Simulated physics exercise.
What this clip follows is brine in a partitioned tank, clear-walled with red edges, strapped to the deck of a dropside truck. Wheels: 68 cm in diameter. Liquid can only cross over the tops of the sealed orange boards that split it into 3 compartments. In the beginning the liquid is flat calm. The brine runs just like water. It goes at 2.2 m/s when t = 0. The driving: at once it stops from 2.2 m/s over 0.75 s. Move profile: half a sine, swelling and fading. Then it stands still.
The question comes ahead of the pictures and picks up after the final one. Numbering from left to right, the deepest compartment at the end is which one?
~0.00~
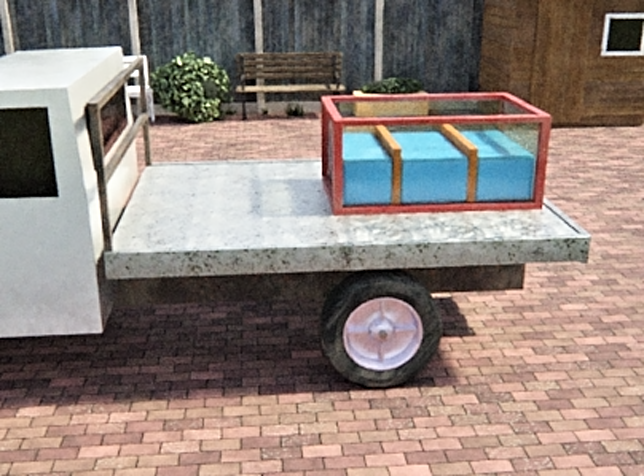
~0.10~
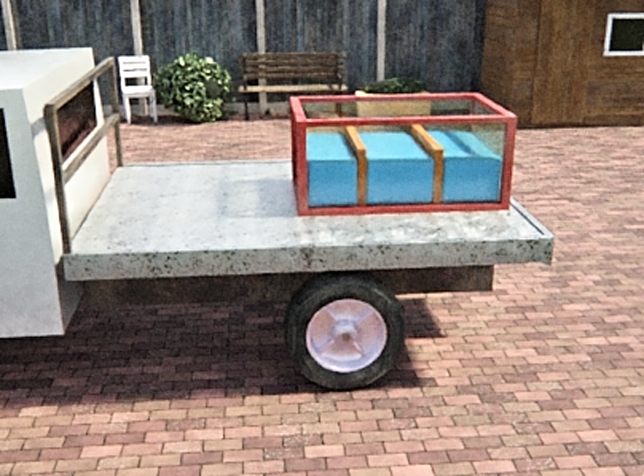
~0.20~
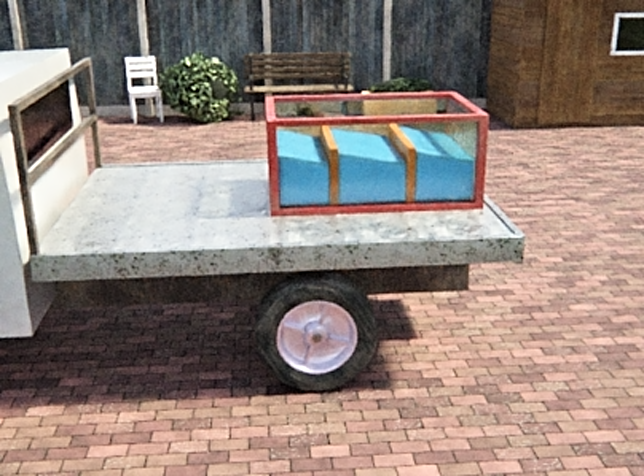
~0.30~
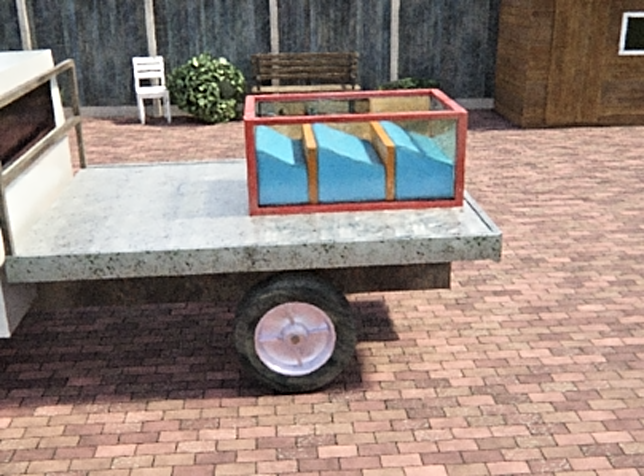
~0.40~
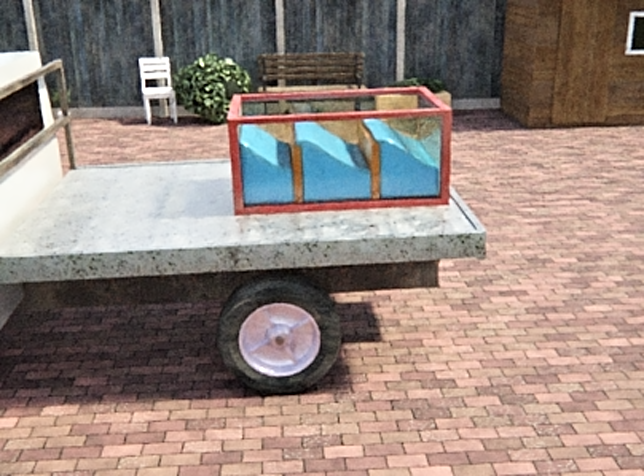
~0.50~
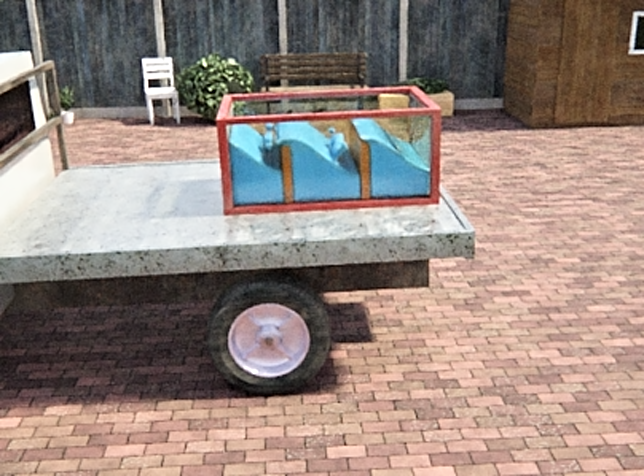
I would say the first compartment.
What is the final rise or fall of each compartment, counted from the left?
From the left: 3 up, 0, 2 down.
Then, 0.90 s in, the mean depths from the left are 31, 28, 26 cm.
Then, 1.30 s in, the mean depths from the left are 31, 28, 26 cm.
Then, 1.80 s in, the mean depths from the left are 31, 28, 26 cm.
Then, 3.73 s in, the mean depths from the left are 31, 28, 26 cm.
